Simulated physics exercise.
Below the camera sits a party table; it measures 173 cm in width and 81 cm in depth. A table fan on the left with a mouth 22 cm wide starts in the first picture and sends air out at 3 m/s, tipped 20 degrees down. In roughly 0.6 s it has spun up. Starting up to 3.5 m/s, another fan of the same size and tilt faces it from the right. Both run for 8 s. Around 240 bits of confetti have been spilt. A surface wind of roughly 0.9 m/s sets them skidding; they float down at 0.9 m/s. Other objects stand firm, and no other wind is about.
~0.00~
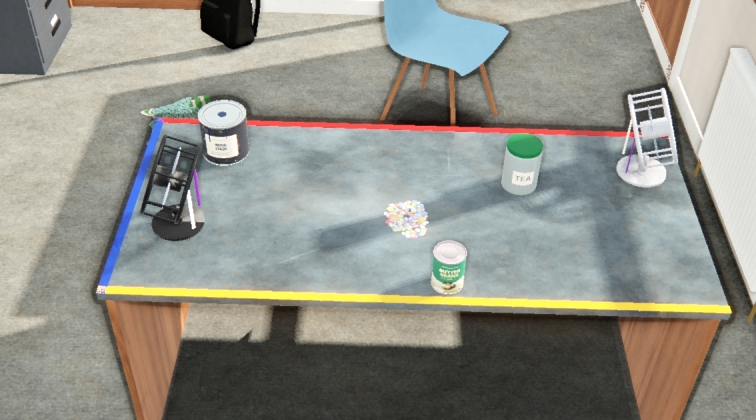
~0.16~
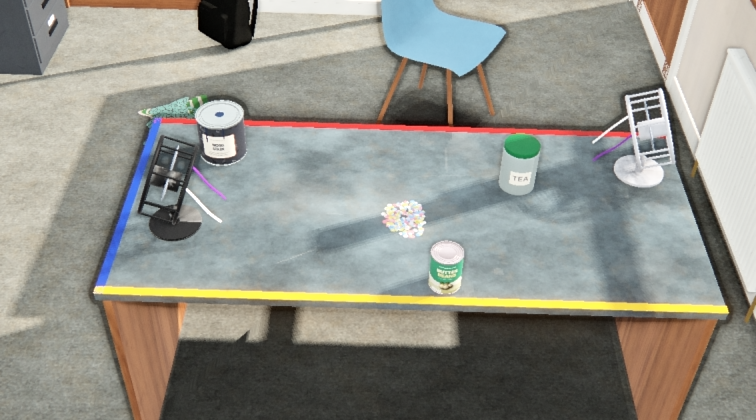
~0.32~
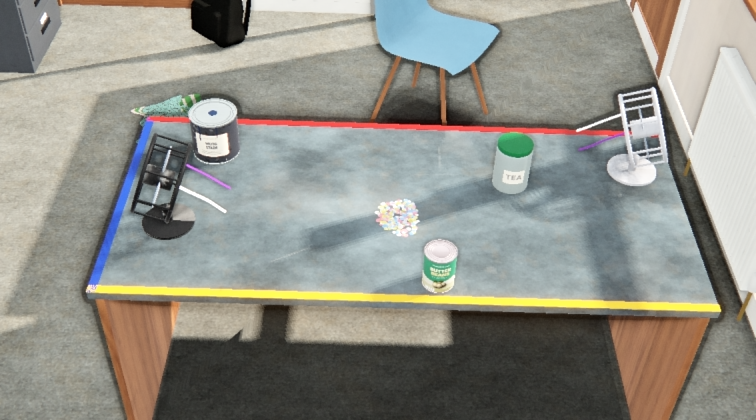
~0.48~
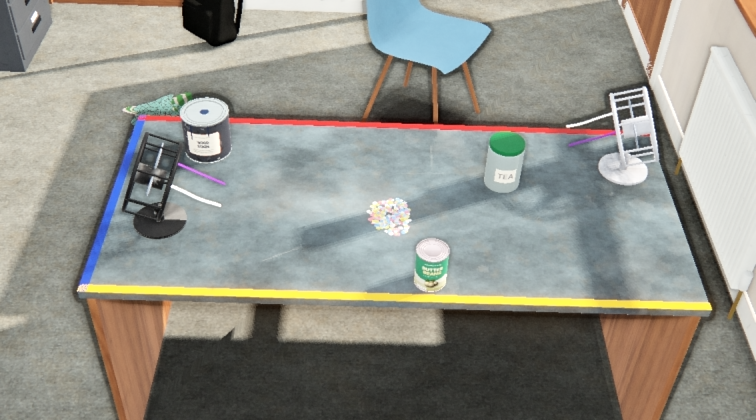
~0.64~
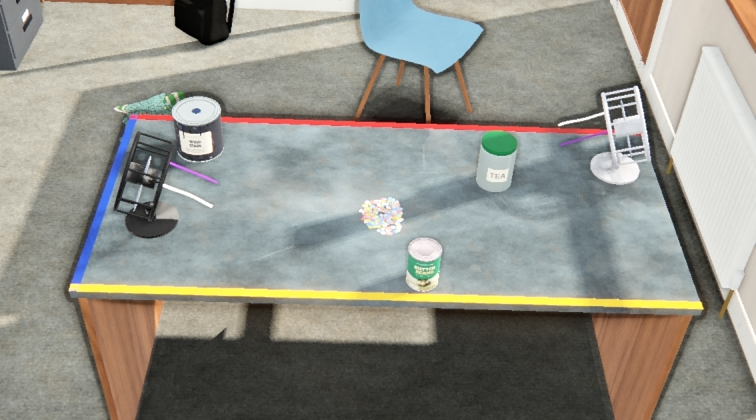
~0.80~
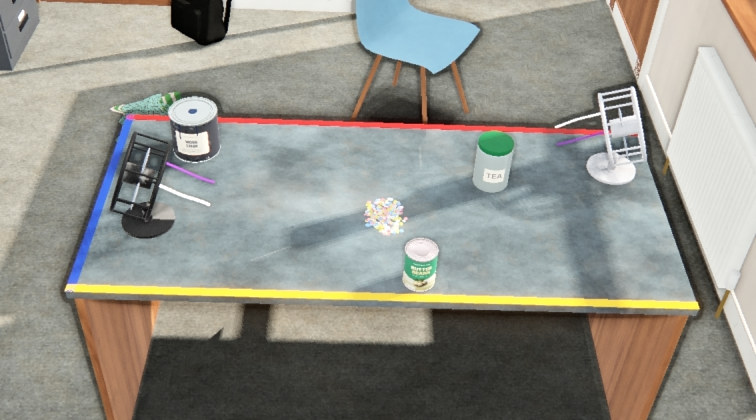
The video shows a table with coloured edges holding two facing fans, cans, a jar and a small pile of confetti; the fans' ribbons lift and stream inward, the view drifts slightly, and the confetti begins to stir slightly.
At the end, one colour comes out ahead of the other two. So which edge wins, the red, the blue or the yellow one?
The yellow edge wins.
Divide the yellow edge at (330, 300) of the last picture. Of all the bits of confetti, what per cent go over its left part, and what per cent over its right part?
About 0 per cent left, about 80 per cent right.
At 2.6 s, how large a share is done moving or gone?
I would put it at around 100 %.
After 1.6 s, 15 % are still on the top, 75 % are over the yellow edge, 0 % over the red edge and 0 % over the blue edge.
After 2.6 s, 4 % are still on the top, 81 % are over the yellow edge, 0 % over the red edge and 0 % over the blue edge.
After 4.4 s, 0 % are still on the top, 85 % are over the yellow edge, 1 % over the red edge and 0 % over the blue edge.
After 8.0 s, at the end, 85 % are over the yellow edge, 1 % over the red edge and 0 % over the blue edge.
